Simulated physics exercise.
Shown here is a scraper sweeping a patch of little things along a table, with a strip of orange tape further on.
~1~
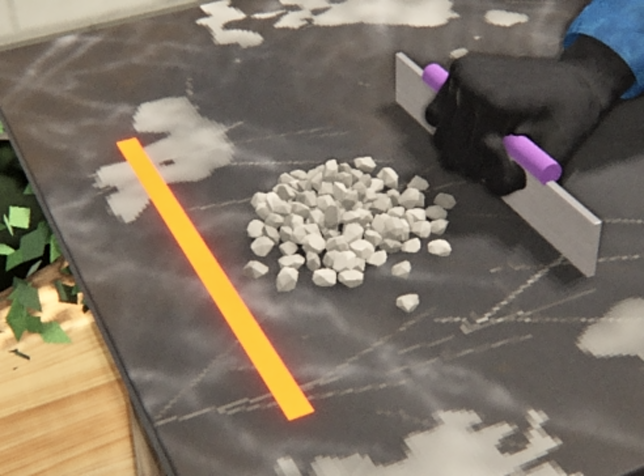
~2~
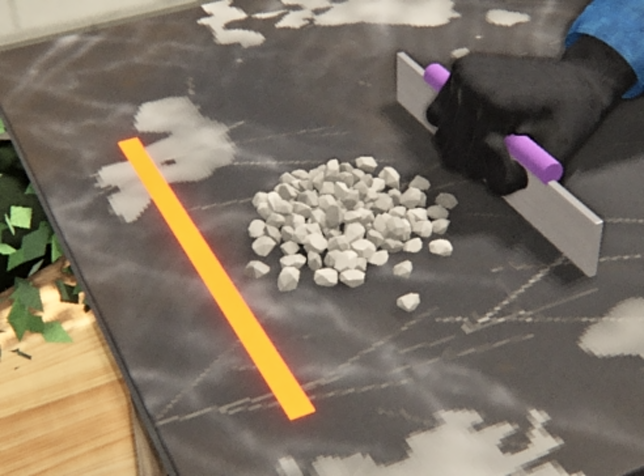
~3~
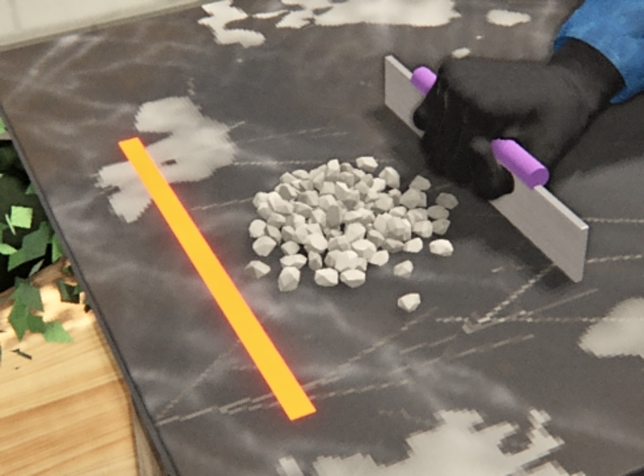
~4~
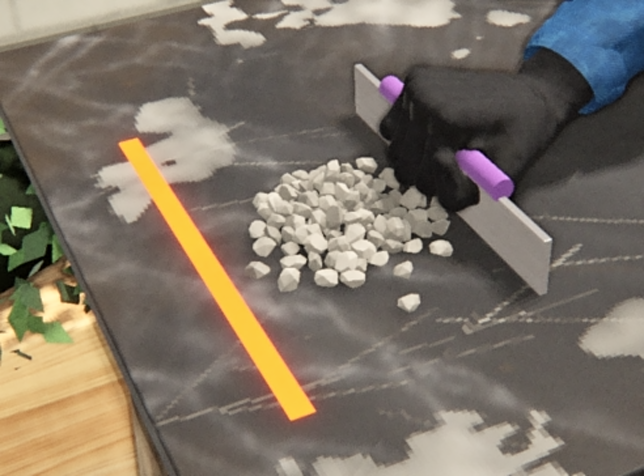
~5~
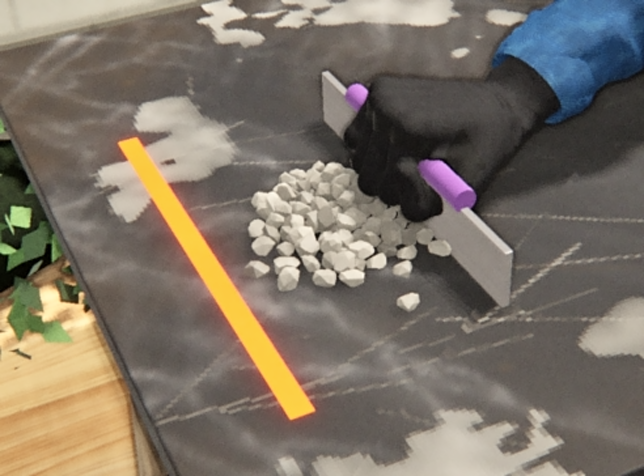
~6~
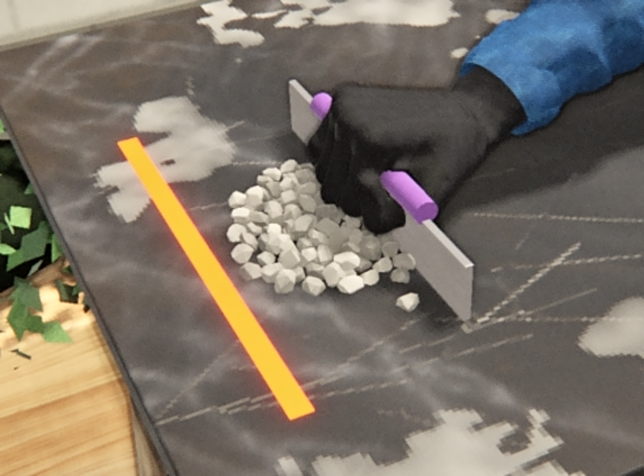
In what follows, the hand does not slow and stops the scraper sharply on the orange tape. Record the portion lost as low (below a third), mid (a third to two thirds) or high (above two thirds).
Portion lost: Low.
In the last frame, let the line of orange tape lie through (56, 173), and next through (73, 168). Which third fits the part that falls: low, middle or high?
First try: More than two thirds; second try: Above two thirds.
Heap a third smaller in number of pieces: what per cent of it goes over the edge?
10 per cent or so.
Soon after the last picture, scraper still moving, near (276, 188); heap all on the table, its front near (173, 310).
A little later, scraper stopped at the orange tape; heap a small part over the edge.
Later still, scraper stopped at the orange tape; heap about a quarter over the edge.
At rest, scraper stopped at the orange tape; heap about a quarter over the edge.
